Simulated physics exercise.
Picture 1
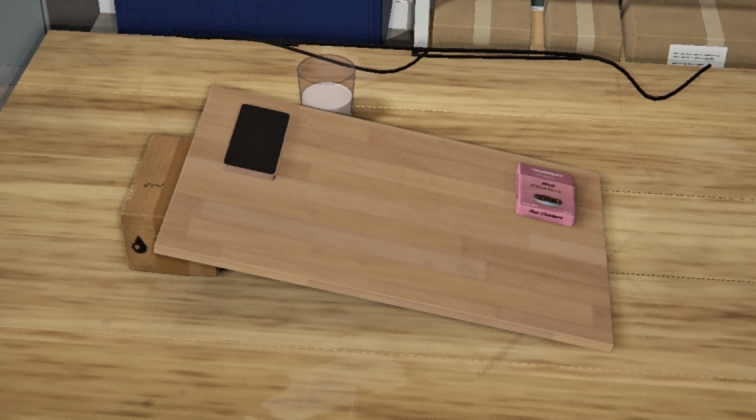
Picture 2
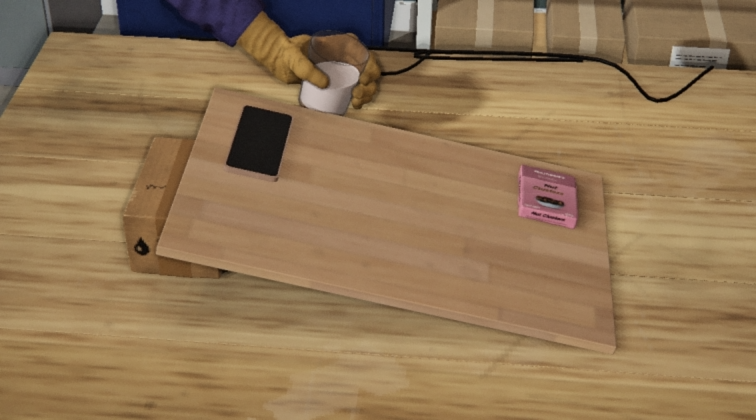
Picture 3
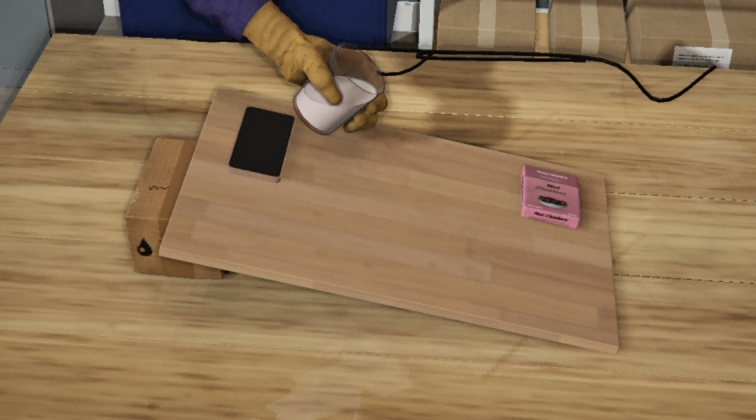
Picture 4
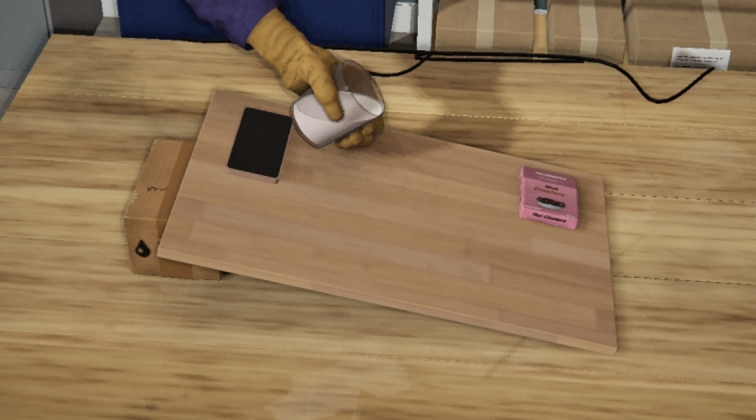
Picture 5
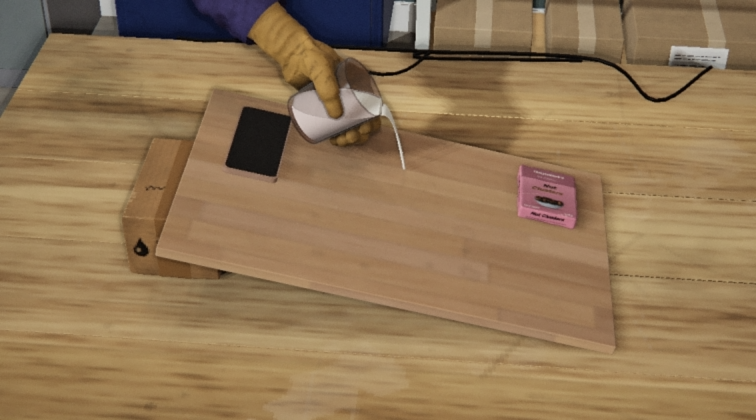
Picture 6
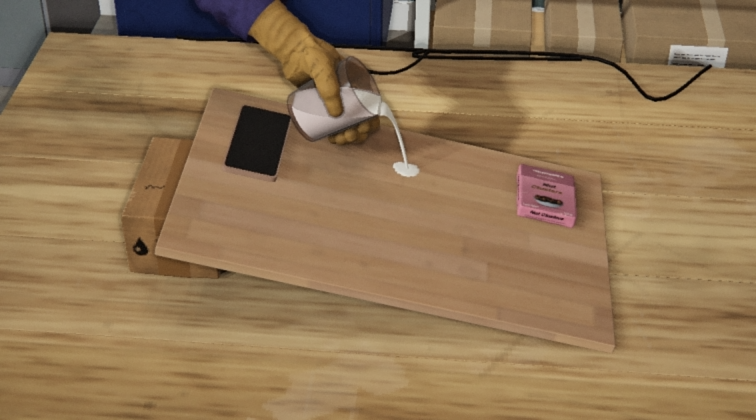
A gloved hand tips a clear tumbler of milk over a pale wooden chopping board that slopes down to the right on a wood-grained table, seen from above by a still camera. A black phone lies at the board's upper left and a pink pouch at its right, with a cardboard box under the left end. Gloved hands grasp the tumbler, one lifts and tilts it rightward, and a thin white stream lands, forming a small puddle.
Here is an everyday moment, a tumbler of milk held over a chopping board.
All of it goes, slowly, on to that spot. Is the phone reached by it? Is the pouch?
Phone: No; pouch: Yes.
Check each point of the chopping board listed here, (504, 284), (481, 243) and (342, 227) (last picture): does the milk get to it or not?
So, first left alone, next left alone, and last left alone.
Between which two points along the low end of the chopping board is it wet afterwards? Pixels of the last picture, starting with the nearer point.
The wet stretch lies between (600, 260) and (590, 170).
Soon after, it runs down to the right; the phone is dry; the pouch is wet.
Later, it runs down to the right and off the end; the phone is dry; the pouch is wet.
In the end, it runs down to the right and off the end; the phone is dry; the pouch is wet.
